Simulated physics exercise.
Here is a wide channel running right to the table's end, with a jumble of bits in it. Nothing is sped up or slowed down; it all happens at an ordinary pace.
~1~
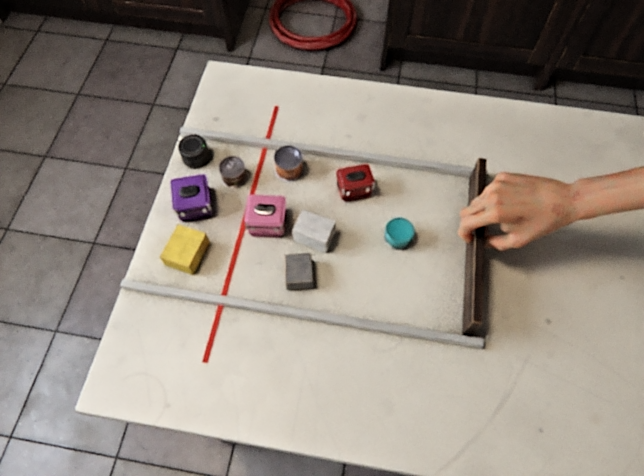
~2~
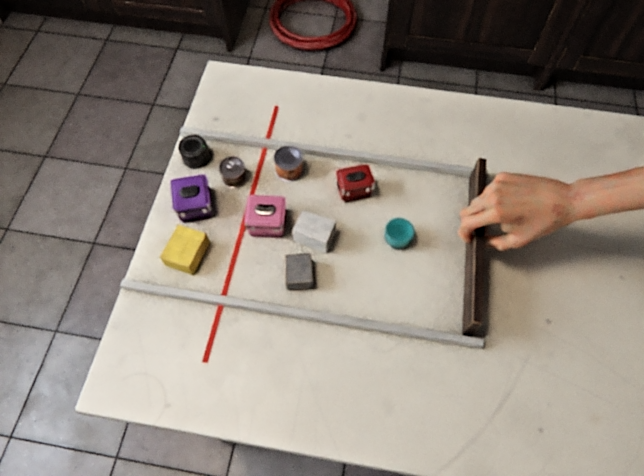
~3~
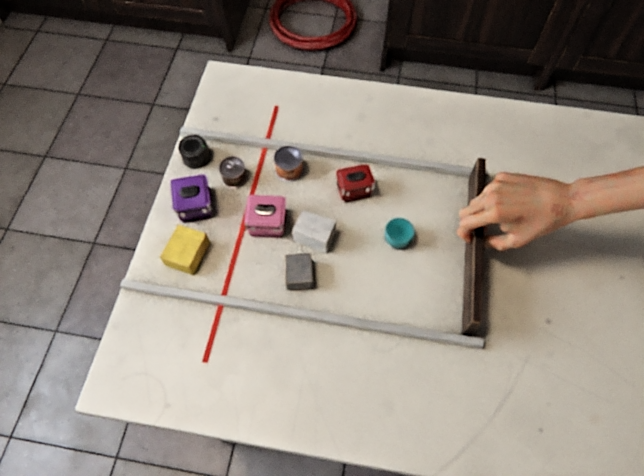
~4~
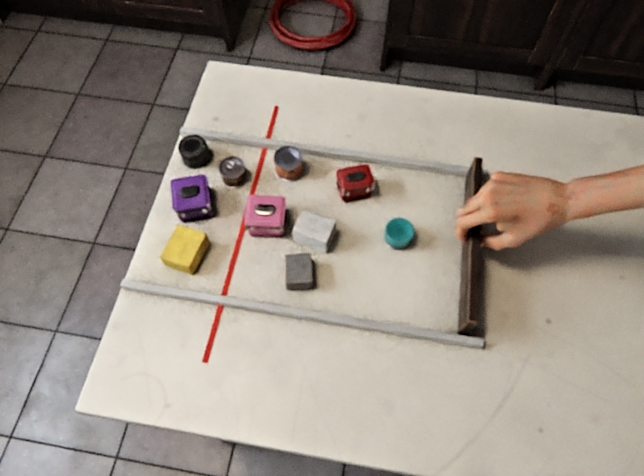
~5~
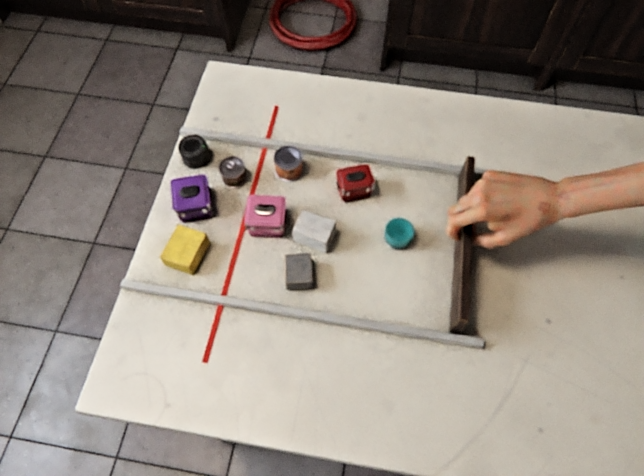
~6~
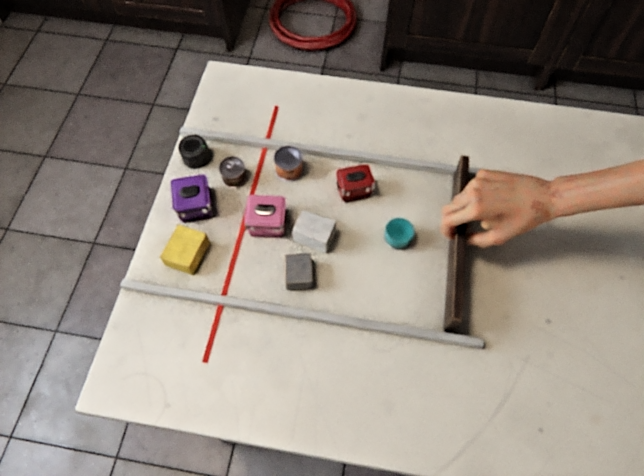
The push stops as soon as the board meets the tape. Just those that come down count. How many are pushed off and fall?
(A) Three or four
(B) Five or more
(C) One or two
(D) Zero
Zero.
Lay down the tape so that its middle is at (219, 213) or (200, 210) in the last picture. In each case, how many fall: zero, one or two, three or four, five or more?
Result, try 1: 1 or 2; try 2: One or two.
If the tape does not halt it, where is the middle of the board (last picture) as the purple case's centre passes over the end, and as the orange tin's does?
Approx. (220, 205) for the first, approx. (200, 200) for the second.
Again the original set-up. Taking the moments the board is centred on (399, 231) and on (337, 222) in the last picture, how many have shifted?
Note: First position 1; second position 4.
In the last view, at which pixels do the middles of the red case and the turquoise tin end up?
In the last picture the red case sits around (242, 161) and the turquoise tin around (235, 201).
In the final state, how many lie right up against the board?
All in all, 4.
Soon after, none off yet; black lid at rest near (194, 152); purple case at rest near (192, 198); yellow block at rest near (185, 250).
In the end, the number that fall off is zero.
